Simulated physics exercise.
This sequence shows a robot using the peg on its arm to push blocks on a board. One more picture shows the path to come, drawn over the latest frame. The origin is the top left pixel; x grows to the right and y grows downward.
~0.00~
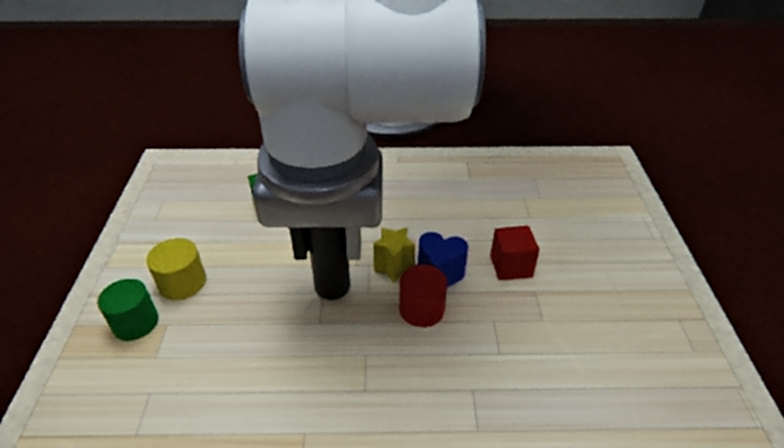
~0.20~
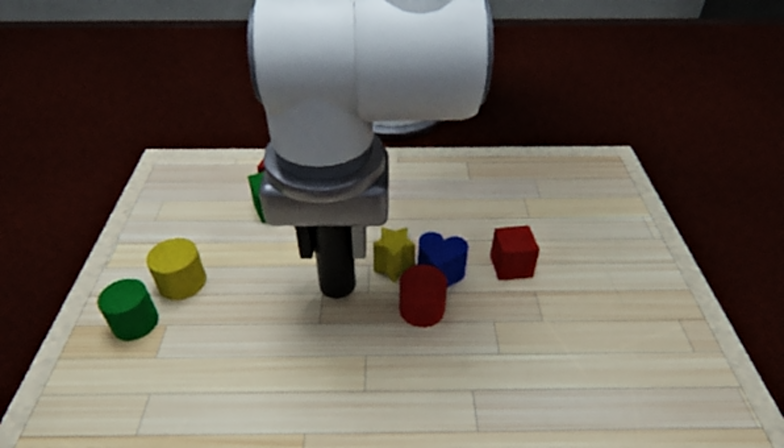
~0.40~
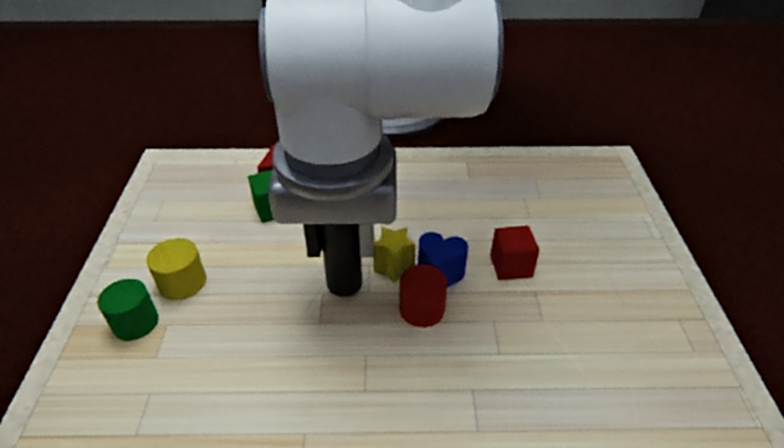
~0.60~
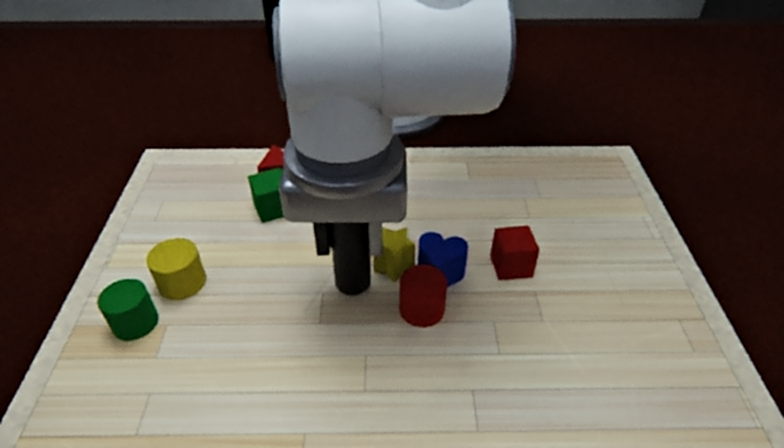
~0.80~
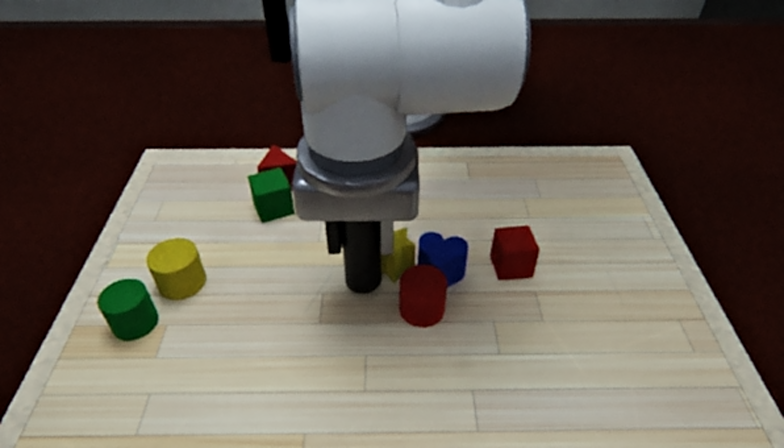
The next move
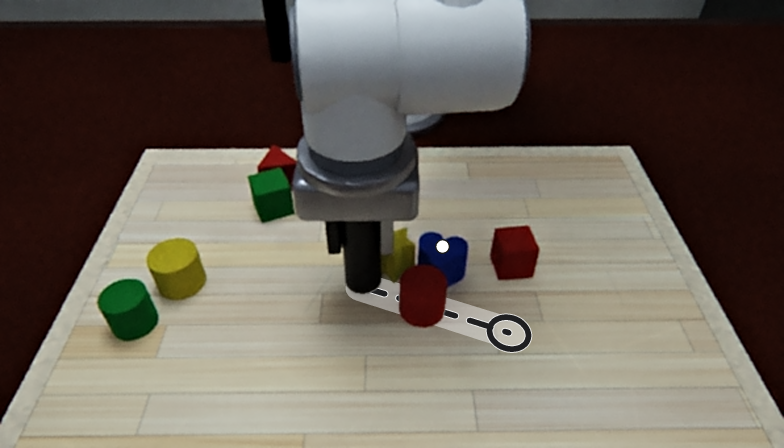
A white and grey robot arm with a dark peg stands over a pale wooden board on a dark red surface, seen from the front and slightly above. A yellow star, blue heart, red cylinder and red cube sit right of the peg, with yellow and green cylinders at left. The arm slides slowly right, revealing green and red blocks behind, while every block stays still.
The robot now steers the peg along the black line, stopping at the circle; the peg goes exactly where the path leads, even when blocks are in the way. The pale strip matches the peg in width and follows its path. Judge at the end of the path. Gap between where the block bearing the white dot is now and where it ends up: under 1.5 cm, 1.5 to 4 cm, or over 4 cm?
Displacement: Within 1.5 cm.
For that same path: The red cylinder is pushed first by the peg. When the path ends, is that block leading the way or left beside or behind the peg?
It remains before the peg.
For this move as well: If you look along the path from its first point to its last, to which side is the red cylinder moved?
Right side.
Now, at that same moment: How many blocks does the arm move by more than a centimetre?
The result: One block.
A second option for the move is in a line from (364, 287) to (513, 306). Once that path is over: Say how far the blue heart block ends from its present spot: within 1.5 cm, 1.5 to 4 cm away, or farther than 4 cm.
If I had to pick, the blue heart block travels from 1.5 to 4 cm here.
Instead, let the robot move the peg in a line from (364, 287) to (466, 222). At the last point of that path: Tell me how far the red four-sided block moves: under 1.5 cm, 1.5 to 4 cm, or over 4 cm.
It travels less than 1.5 cm.
Drawn move, in a line from (364, 287) to (509, 333); the dot is on the blue heart block.
What follows on the original path. One third of the way, peg (411, 295); red cylinder (451, 291).
Two thirds of the way, peg (460, 310); red cylinder (501, 312).
At the end, peg (511, 326); red cylinder (549, 337); blue heart block still.
